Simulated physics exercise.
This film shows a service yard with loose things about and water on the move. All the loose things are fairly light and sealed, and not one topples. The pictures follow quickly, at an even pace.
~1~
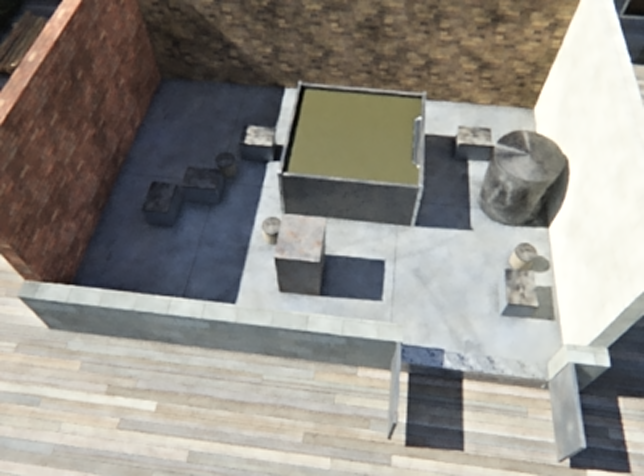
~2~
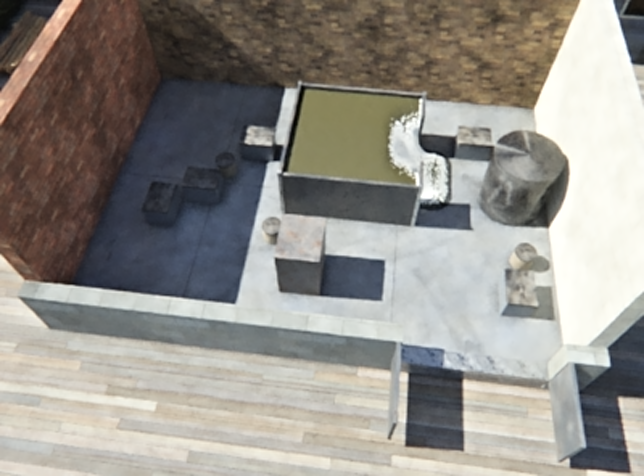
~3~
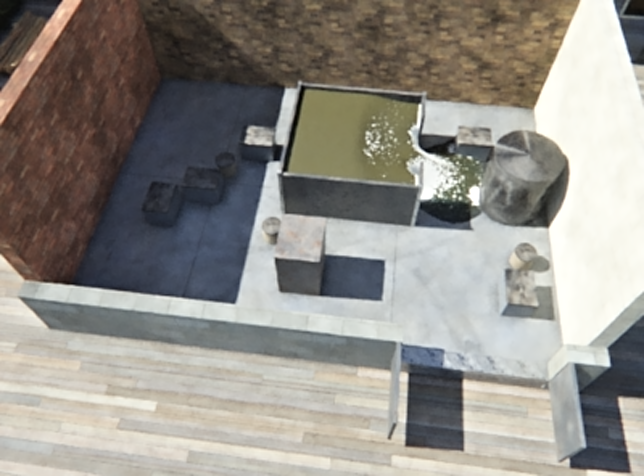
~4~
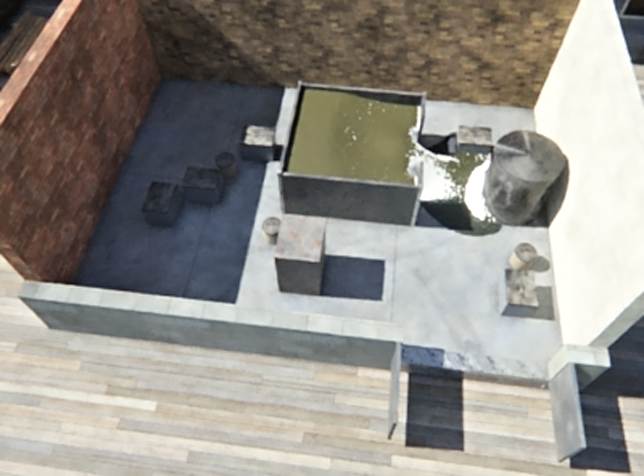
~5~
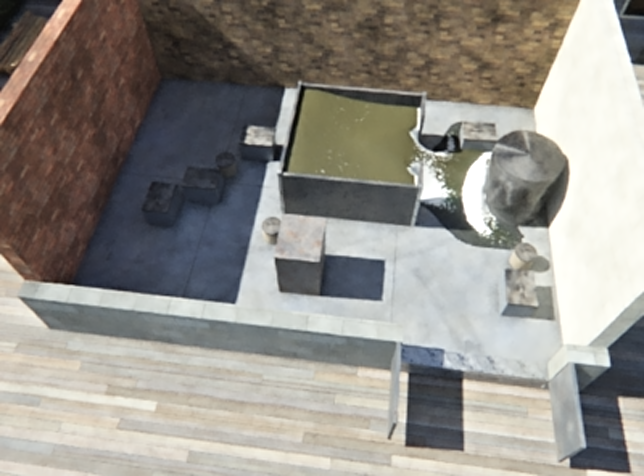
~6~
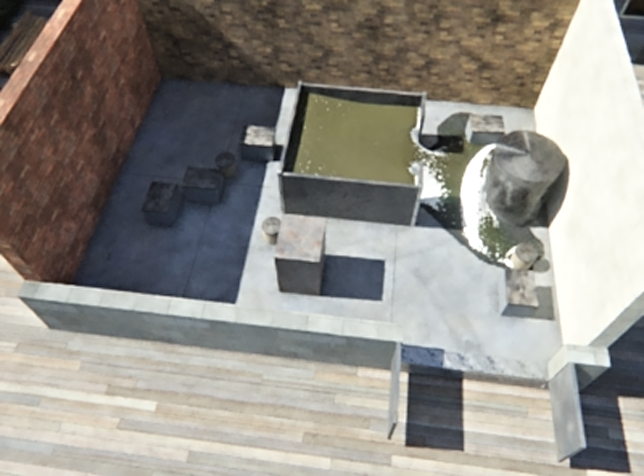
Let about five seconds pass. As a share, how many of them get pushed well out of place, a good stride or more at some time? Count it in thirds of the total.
Out of the total, one to two thirds.
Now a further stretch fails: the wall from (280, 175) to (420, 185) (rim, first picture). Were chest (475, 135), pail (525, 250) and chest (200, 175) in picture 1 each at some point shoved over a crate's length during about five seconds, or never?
Taking them in order, less than that, displaced that much, displaced that much.
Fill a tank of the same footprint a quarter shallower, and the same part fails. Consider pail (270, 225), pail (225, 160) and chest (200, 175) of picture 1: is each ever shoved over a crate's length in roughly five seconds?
Not beyond that, then not beyond that, then not beyond that.
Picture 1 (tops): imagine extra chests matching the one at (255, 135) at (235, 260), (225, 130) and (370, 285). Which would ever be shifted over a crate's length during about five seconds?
One by one: Hardly budges; hardly budges; hardly budges.
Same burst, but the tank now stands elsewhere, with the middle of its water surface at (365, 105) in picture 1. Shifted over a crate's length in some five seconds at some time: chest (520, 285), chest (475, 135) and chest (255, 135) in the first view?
Taking them in turn: Got sent well off; got sent well off; kept near its start.
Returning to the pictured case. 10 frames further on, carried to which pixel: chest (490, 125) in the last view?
Approximately at pixel (419, 99).
A moment on, 1 of 8 are well off their spots; 1 afloat.
Next, 3 of 8 are well off their spots; 0 afloat.
Later, 3 of 8 are well off their spots; 0 afloat.
In the end, 3 of 8 are well off their spots, and 3 have been at some point; 1 afloat.
